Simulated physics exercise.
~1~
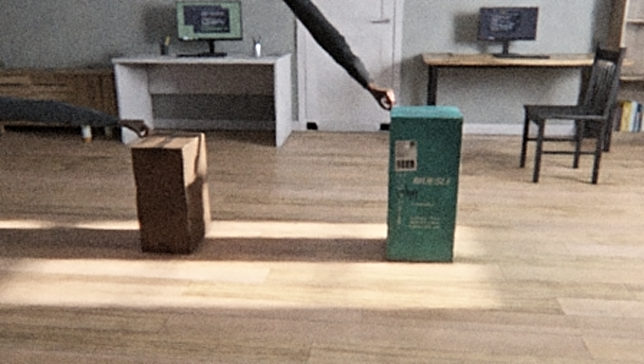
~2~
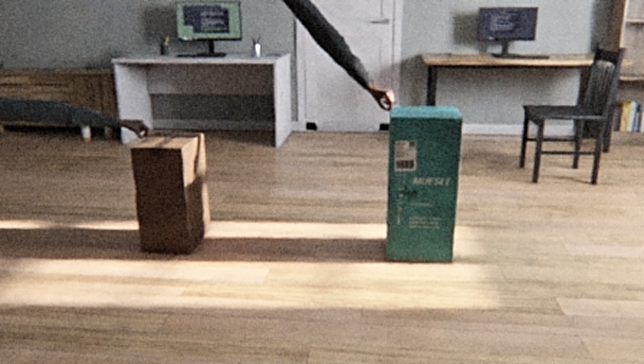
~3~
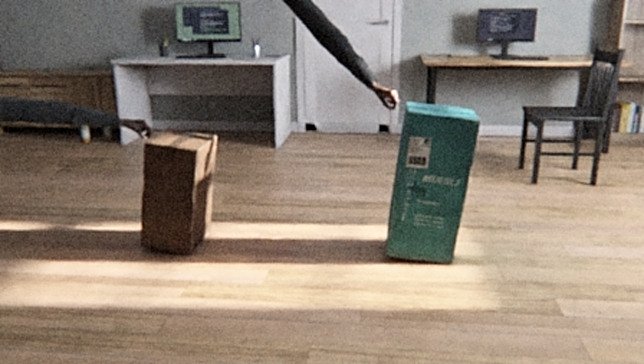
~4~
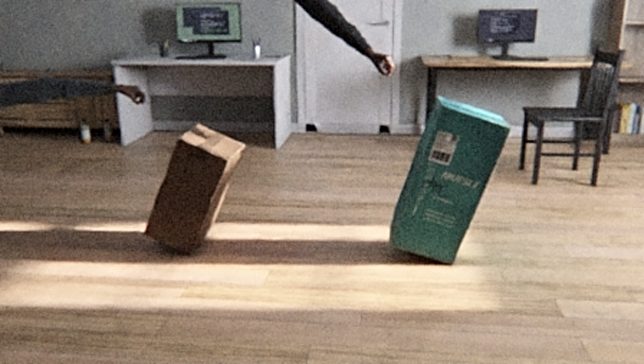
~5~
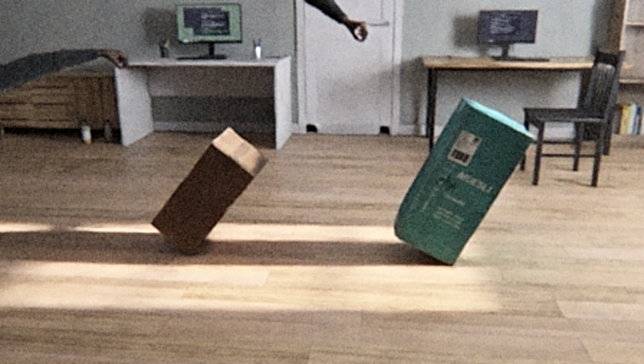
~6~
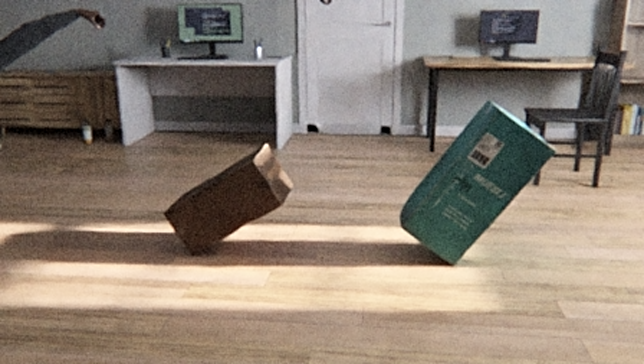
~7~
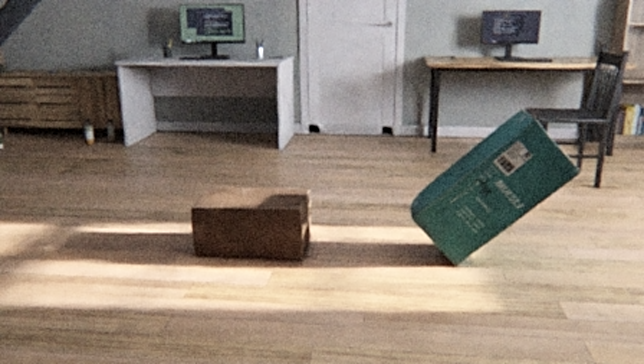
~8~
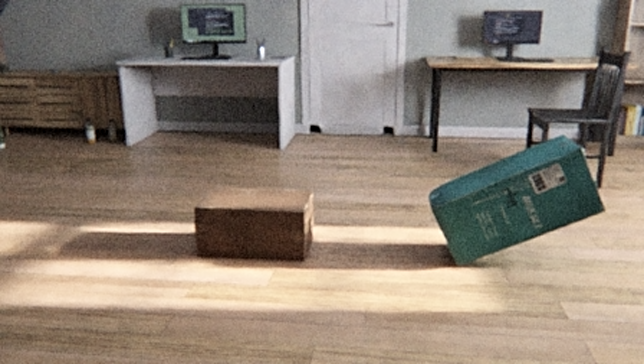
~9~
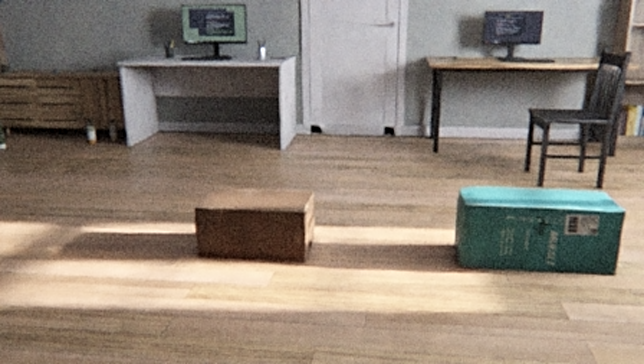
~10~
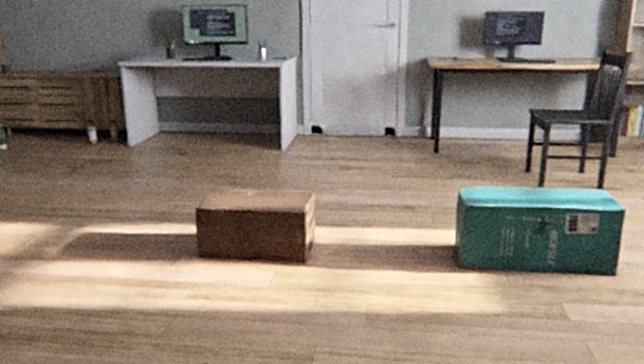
In the video, two hands push a brown box and a taller turquoise parcel standing on a wooden floor, then draw back as both tip to the right. The brown box lands on its side first, and the turquoise parcel topples after it, both ending at rest.
